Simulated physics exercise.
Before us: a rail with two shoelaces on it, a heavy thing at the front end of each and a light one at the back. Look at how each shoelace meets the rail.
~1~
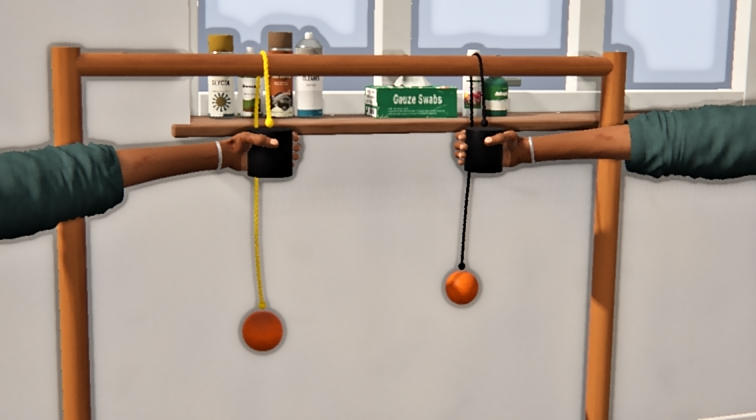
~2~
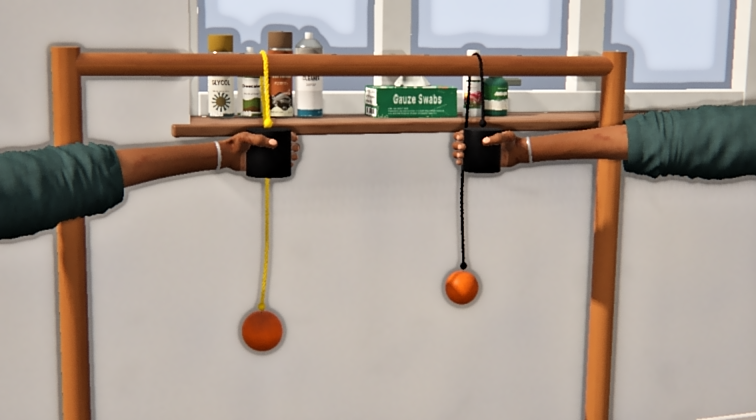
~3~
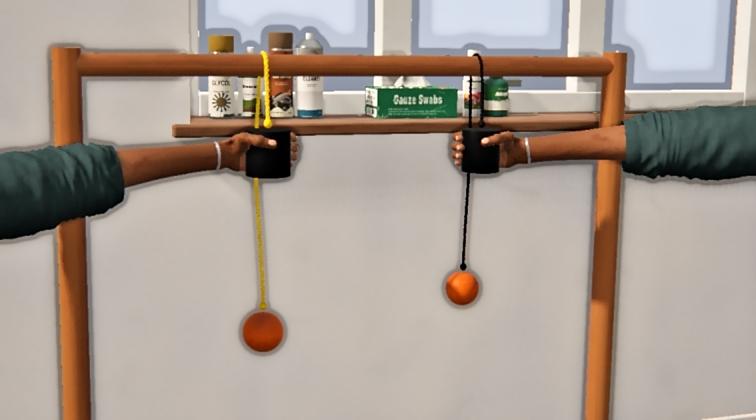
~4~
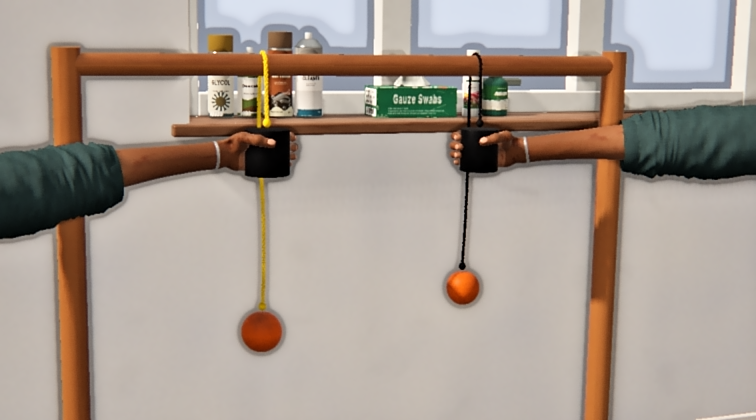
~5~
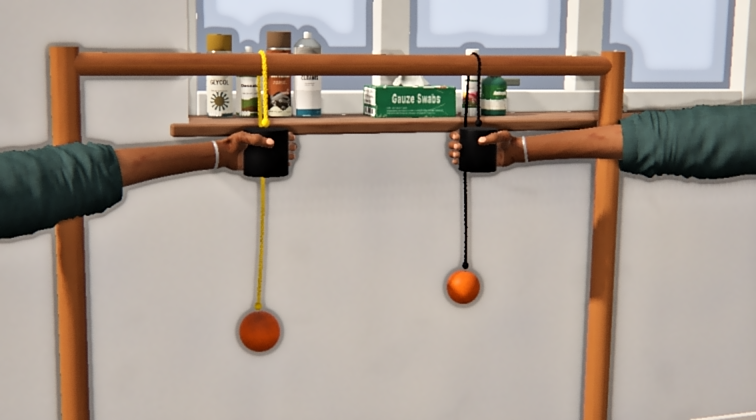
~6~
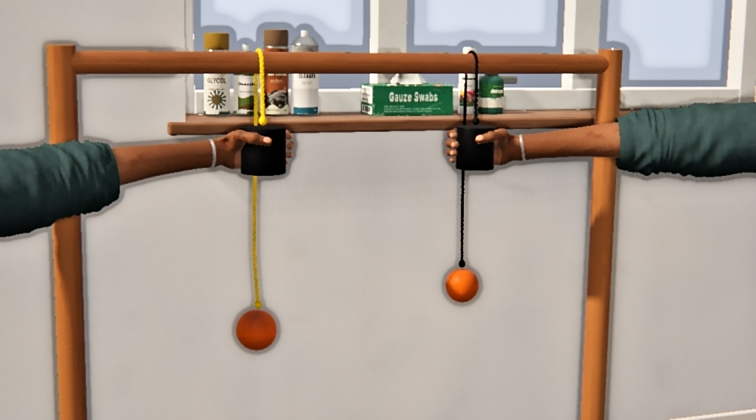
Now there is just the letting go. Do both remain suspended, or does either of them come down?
My prediction: Left weight: Down. Right weight: Down.
Then, 0.46 s after the last picture, left weight dropping near (263, 370); right weight dropping near (468, 371).
Then, 0.76 s after the last picture, left weight on the floor; right weight on the floor.
At rest, left weight on the floor; right weight on the floor. The left weight runs down to the floor and the right weight drops.
